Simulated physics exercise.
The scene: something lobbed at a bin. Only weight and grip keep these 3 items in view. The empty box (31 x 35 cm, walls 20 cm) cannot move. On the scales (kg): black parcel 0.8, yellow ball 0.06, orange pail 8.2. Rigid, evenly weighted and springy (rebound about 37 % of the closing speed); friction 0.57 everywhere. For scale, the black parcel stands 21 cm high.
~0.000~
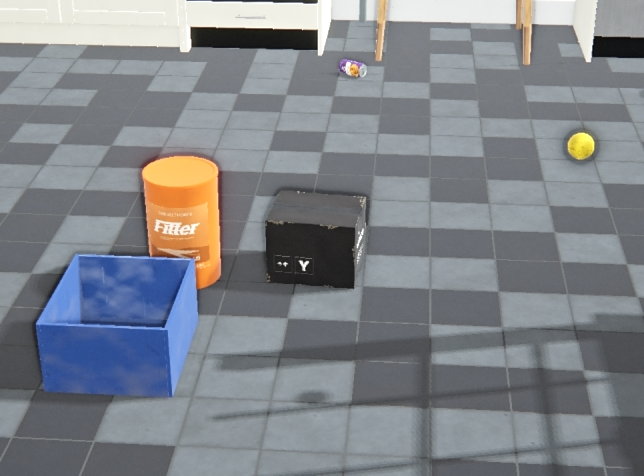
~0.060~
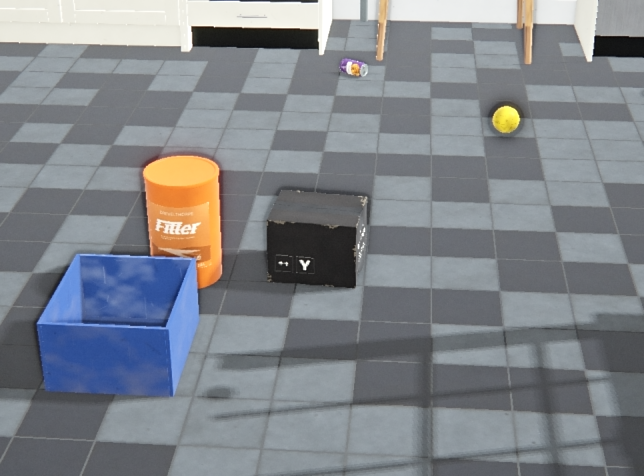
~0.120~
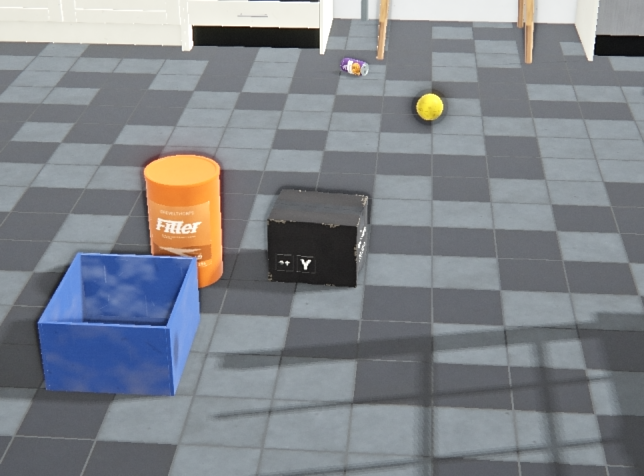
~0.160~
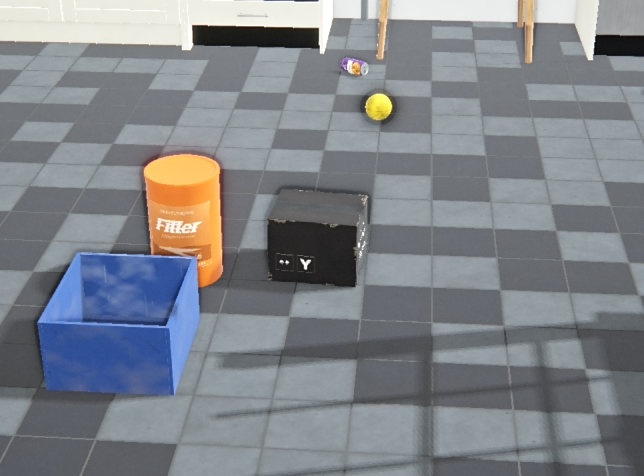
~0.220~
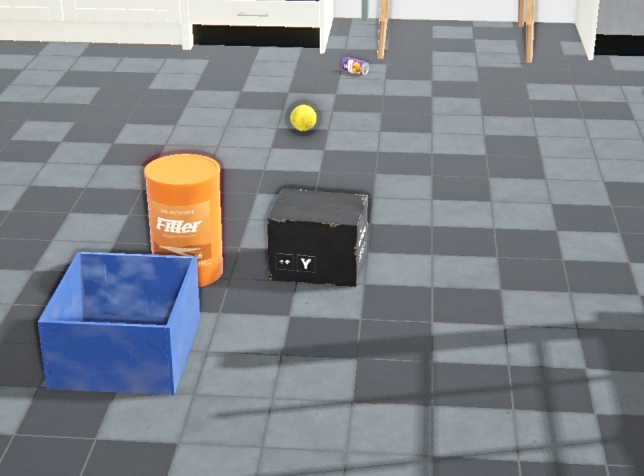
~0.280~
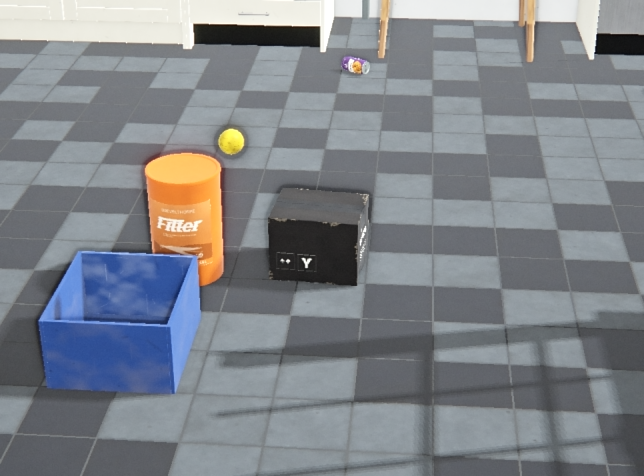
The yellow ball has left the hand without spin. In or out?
It winds up outside it.
Around 0.48 s, ball outside, 32 cm from the box's middle; yellow ball near (19, 302).
Around 0.68 s, ball outside, 76 cm from the box's middle.
Around 0.78 s, ball outside, 96 cm from the box's middle.
Around 0.98 s, ball outside, 122 cm from the box's middle.
Finally (1.1 s), ball outside, 131 cm from the box's middle; the bystanders still in place (within 10 cm).
